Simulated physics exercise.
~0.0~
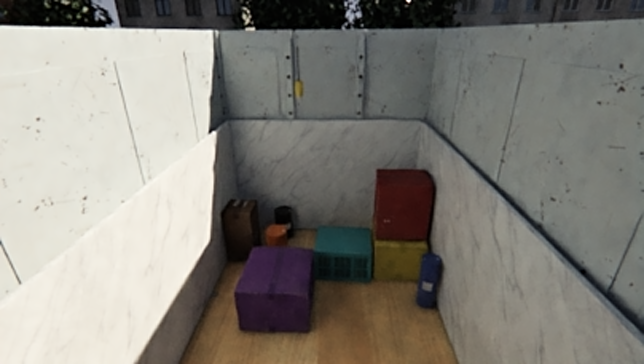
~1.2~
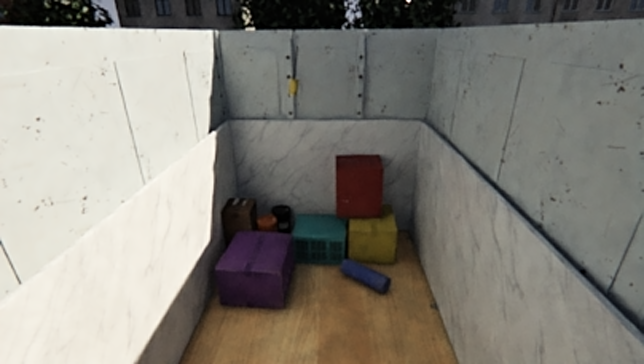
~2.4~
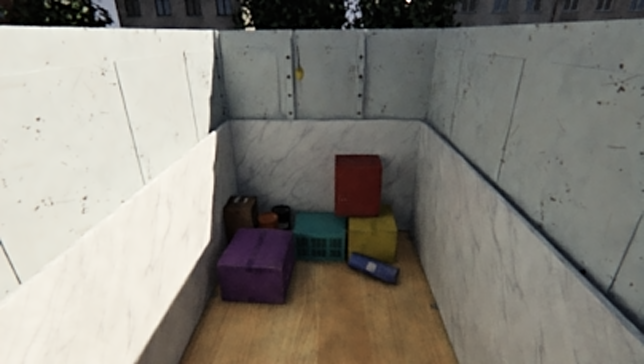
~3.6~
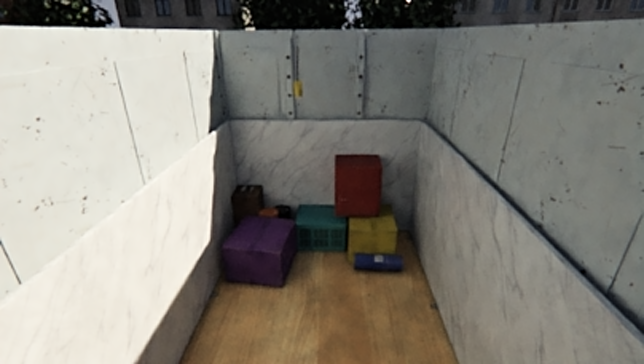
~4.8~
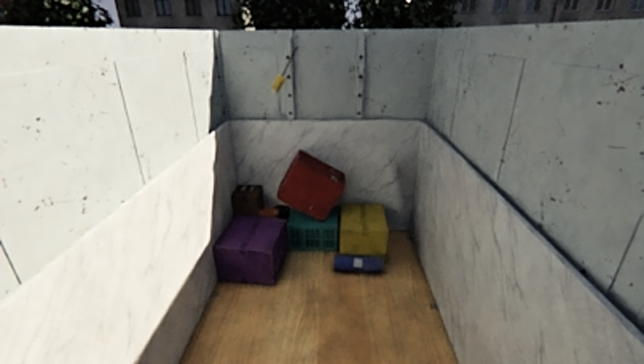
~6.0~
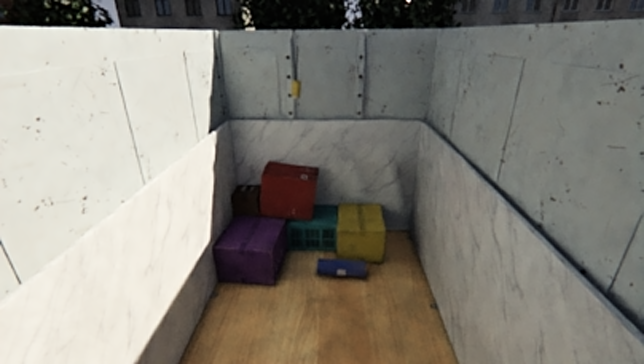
The load bay of a van is seen from above and behind, looking towards the cab, with pale walls, a wooden floor and a small yellow lamp hanging at the far end. A purple box stands at the left before a brown box and small orange and black canisters, with a turquoise chest in the middle and a red box above a yellow one at the right. The upright blue canister beside them topples, and the load shifts left and forwards. The red box then tips leftwards over the chest. It ends behind the purple box, while the blue canister lies before the yellow box.
